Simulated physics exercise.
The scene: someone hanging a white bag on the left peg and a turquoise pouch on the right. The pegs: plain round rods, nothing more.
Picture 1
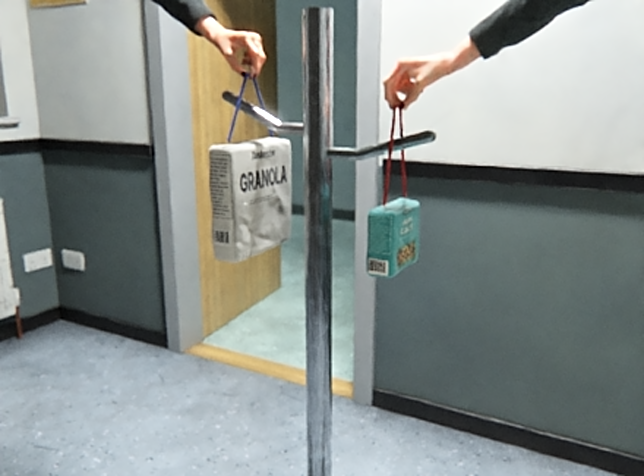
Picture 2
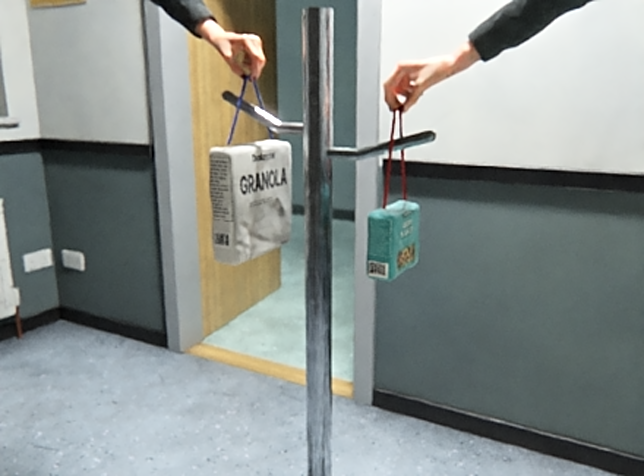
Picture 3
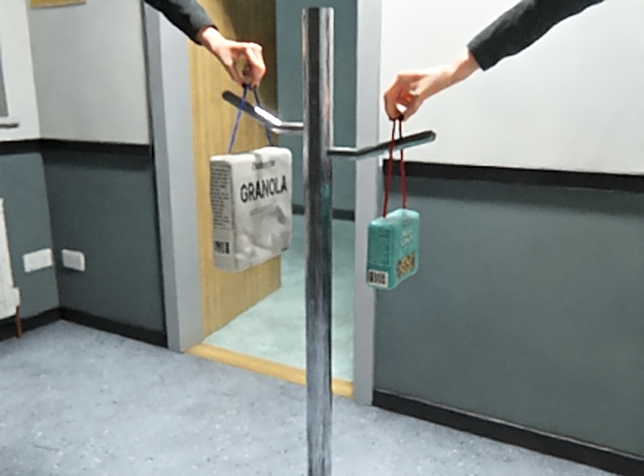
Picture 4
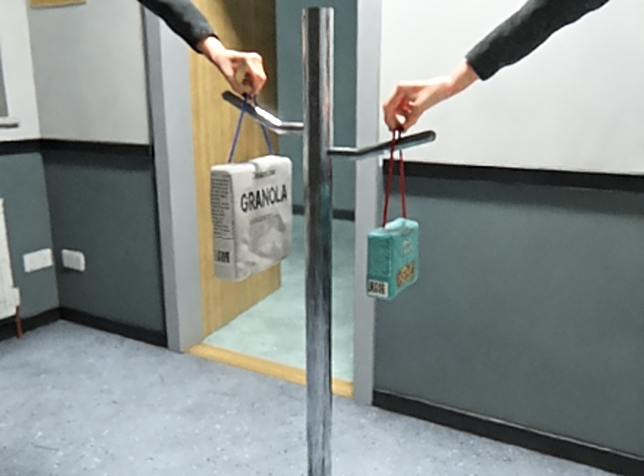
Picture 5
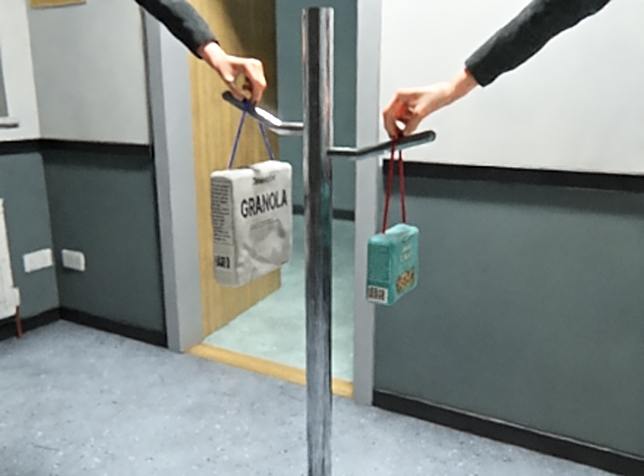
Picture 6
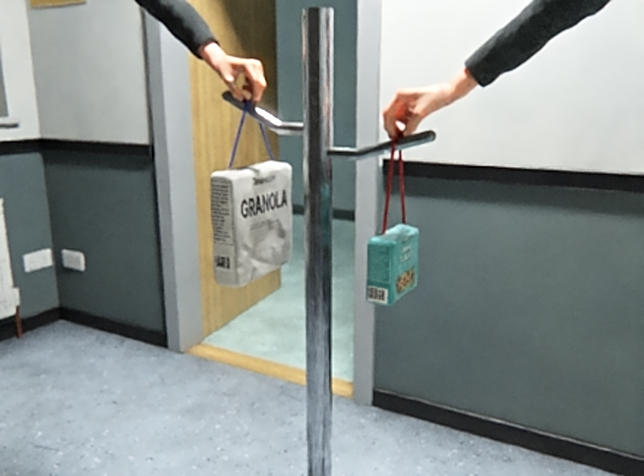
In an indoor room with a speckled blue-grey floor and grey-and-white walls, a still camera faces a metal post before an open wooden door. Two dark-sleeved arms reach in from above, the left hand holding a white granola bag by a blue cord, the right a smaller turquoise pouch by a red one. Both hands lower their loads slightly beside the side pegs, then stay nearly still, still gripping the cords.
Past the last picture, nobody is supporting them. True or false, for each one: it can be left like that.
White bag - true; turquoise pouch - true.
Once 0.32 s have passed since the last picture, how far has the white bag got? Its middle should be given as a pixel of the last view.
Near (273, 240).
Then, 0.32 s on from there, white bag still up near (273, 240); turquoise pouch still up near (391, 267).
Then, 0.78 s on from there, white bag still up near (311, 246); turquoise pouch still up near (375, 268).
In the end, white bag still up near (301, 246); turquoise pouch still up near (369, 269). The white bag stays hanging and the turquoise pouch holds on.
